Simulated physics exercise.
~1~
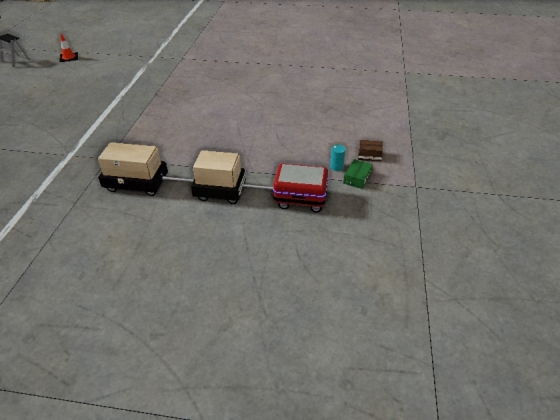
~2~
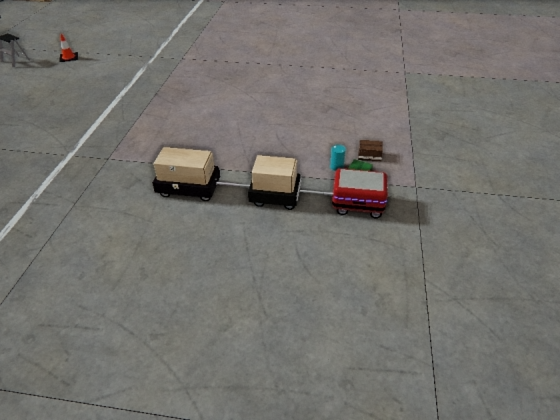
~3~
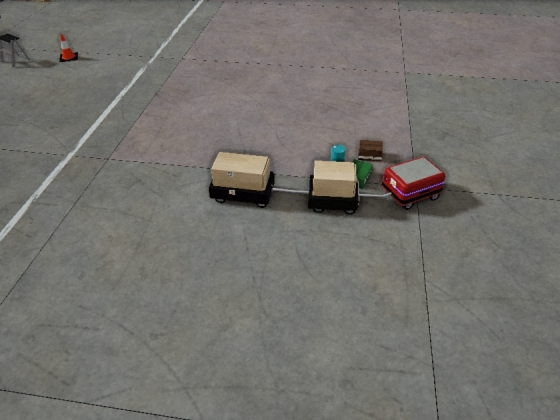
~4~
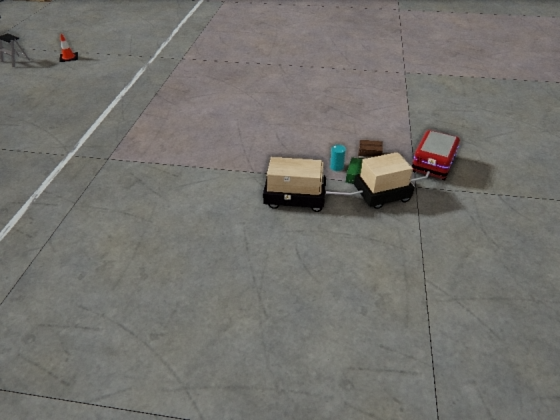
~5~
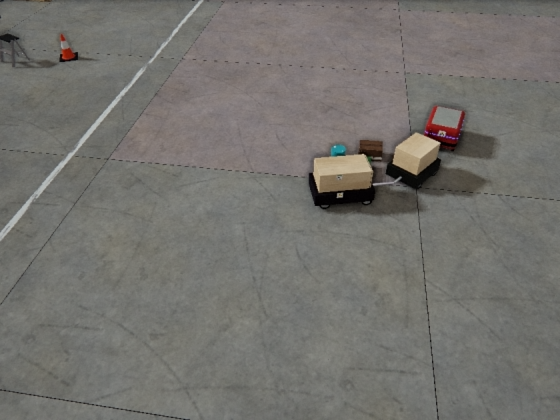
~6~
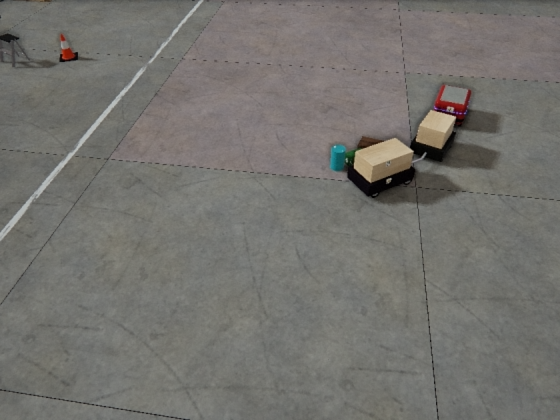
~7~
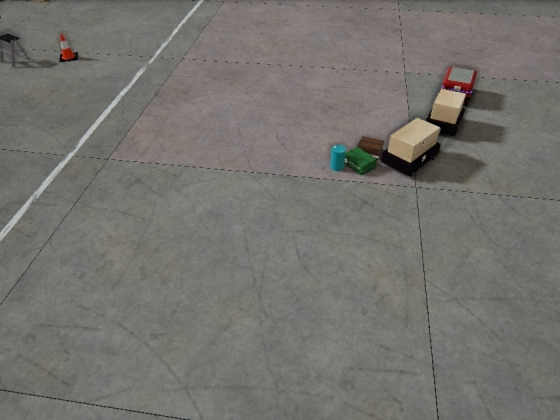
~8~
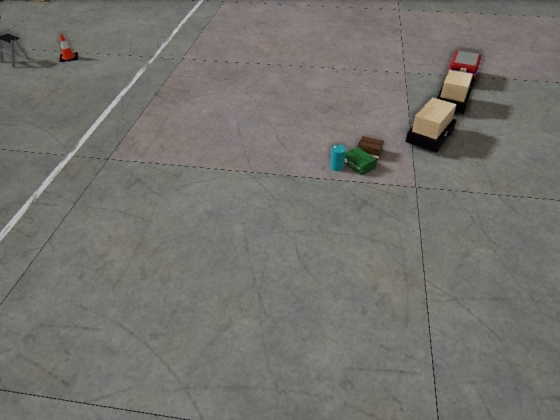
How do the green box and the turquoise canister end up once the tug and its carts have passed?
The green box ends a little further up the floor from where it began, while the turquoise canister is still standing in its original spot.
